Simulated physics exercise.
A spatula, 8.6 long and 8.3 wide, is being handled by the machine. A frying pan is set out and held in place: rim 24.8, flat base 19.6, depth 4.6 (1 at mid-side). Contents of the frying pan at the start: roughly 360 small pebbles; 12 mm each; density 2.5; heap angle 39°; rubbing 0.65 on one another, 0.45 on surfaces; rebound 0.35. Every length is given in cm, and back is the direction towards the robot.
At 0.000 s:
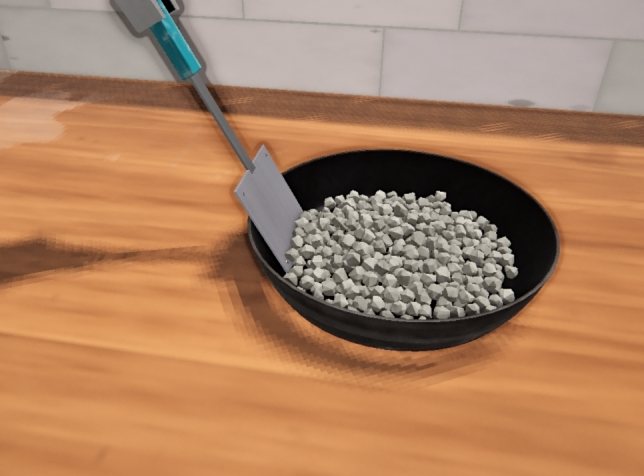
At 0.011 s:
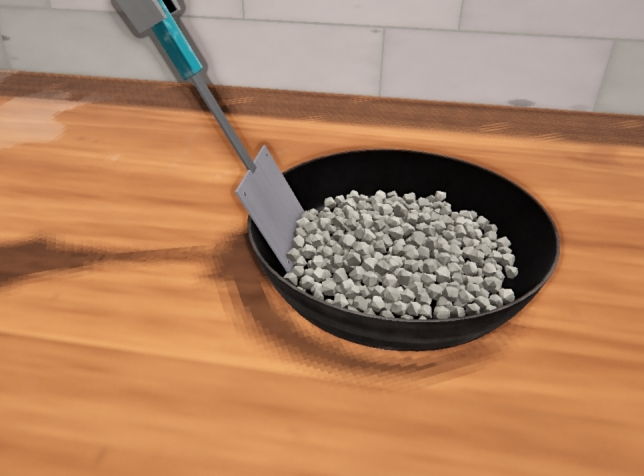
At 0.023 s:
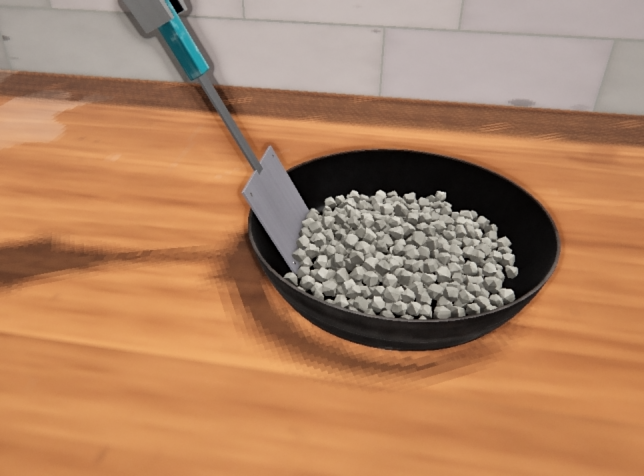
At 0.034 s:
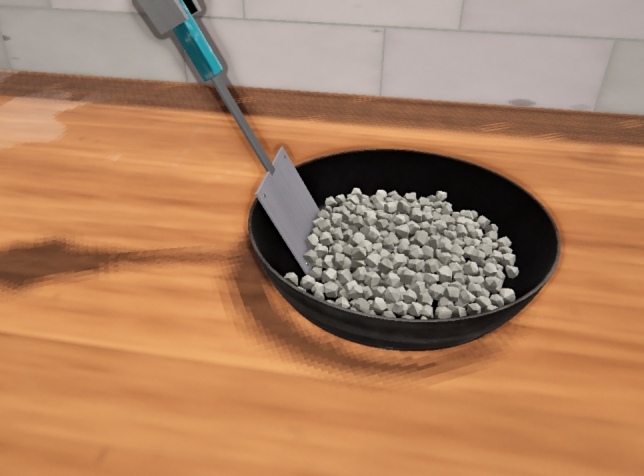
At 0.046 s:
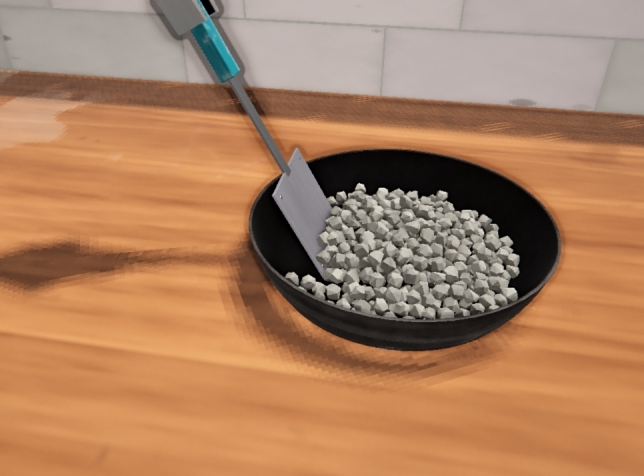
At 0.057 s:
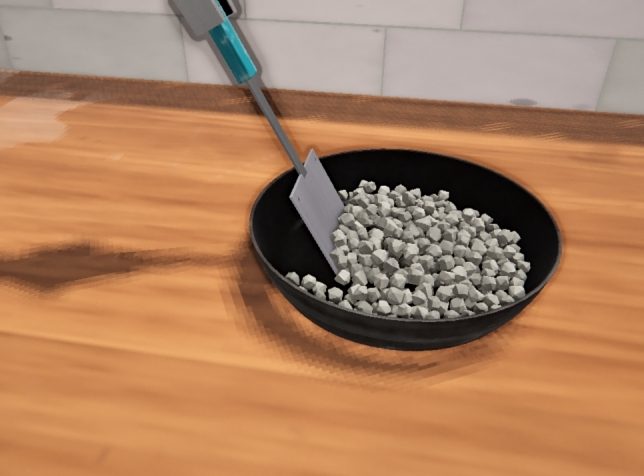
A black frying pan filled with small grey pebbles sits on a wooden countertop before pale wall tiles, seen from slightly above by a still camera. A grey spatula with a teal section on its handle slants down from the upper left, its flat blade inside the pan's left side. After barely moving at first, the spatula slides right, pushing the heap of pebbles a short way across.
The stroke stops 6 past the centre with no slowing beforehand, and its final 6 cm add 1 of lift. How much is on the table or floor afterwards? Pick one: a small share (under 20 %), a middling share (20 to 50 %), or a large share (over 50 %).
A small share.
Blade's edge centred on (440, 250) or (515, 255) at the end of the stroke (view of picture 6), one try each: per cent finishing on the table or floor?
Close to 5 and close to 40 per cent, respectively.
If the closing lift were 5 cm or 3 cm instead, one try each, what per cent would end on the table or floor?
Roughly 10 % and then 15 %.
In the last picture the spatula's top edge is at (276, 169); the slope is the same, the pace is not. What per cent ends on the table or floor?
Share: Roughly 0 %.
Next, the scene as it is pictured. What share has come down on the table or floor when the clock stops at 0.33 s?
Close to 10 per cent of the load.
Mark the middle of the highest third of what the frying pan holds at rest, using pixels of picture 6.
Roughly at (504, 240).
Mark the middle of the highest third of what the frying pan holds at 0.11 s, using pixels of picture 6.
Near pixel (451, 233).
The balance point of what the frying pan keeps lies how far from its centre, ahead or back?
5.0 cm ahead.
After 0.08 s, sloping 62°, highest piece 6 above the table; 364 in the frying pan.
After 0.11 s, sloping 62°, highest piece 6 above the table; 364 in the frying pan.
After 0.33 s, sloping 62°, highest piece 7 above the table; 316 in the frying pan, 34 on the table or floor, 14 on the blade or in flight.
After 1.38 s, sloping 62°, highest piece 5 above the table; 315 in the frying pan, 49 on the table or floor.
In the end, 315 in the frying pan, 49 on the table or floor. That is 13 % on the table or floor.
